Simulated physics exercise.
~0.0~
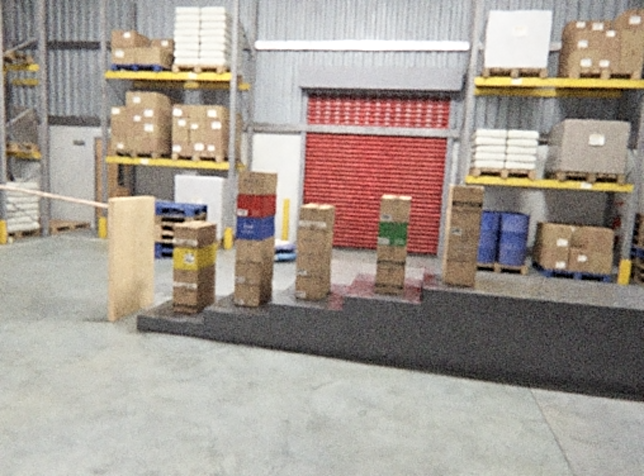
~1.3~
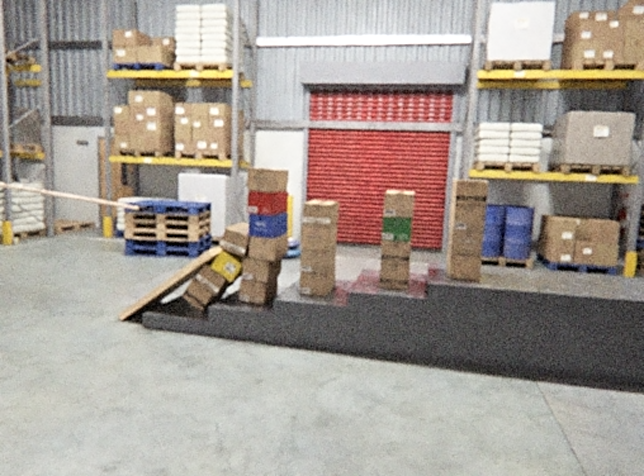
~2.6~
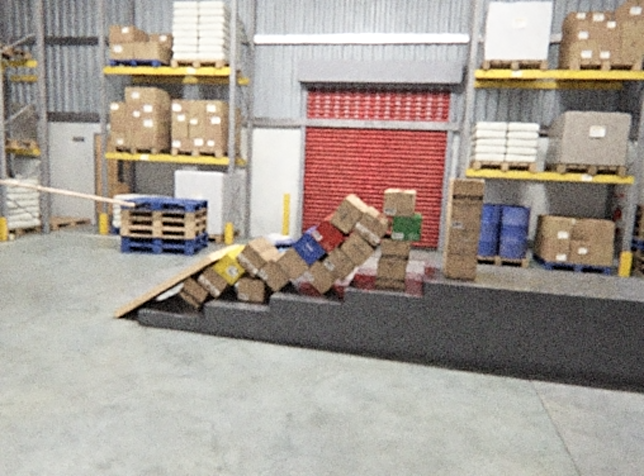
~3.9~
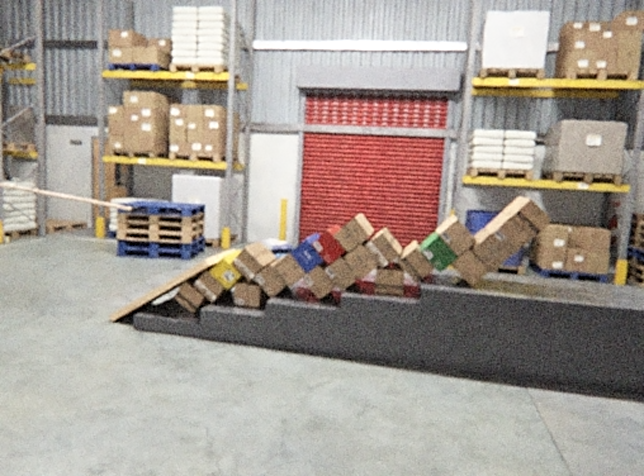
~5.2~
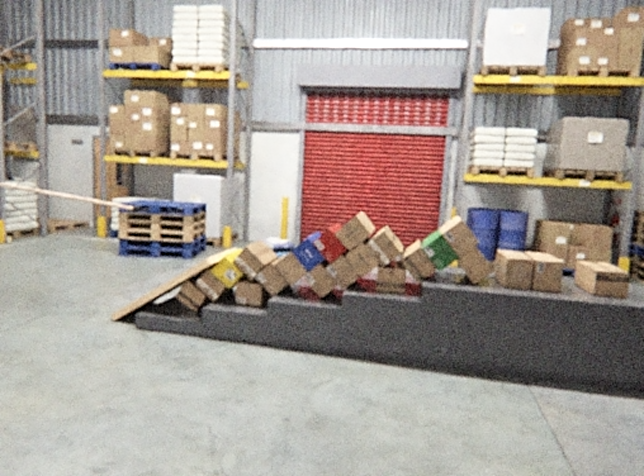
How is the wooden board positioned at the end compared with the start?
At the start the board stands upright in front of the first stack, and by the end it is leaning to the right against the fallen cartons.
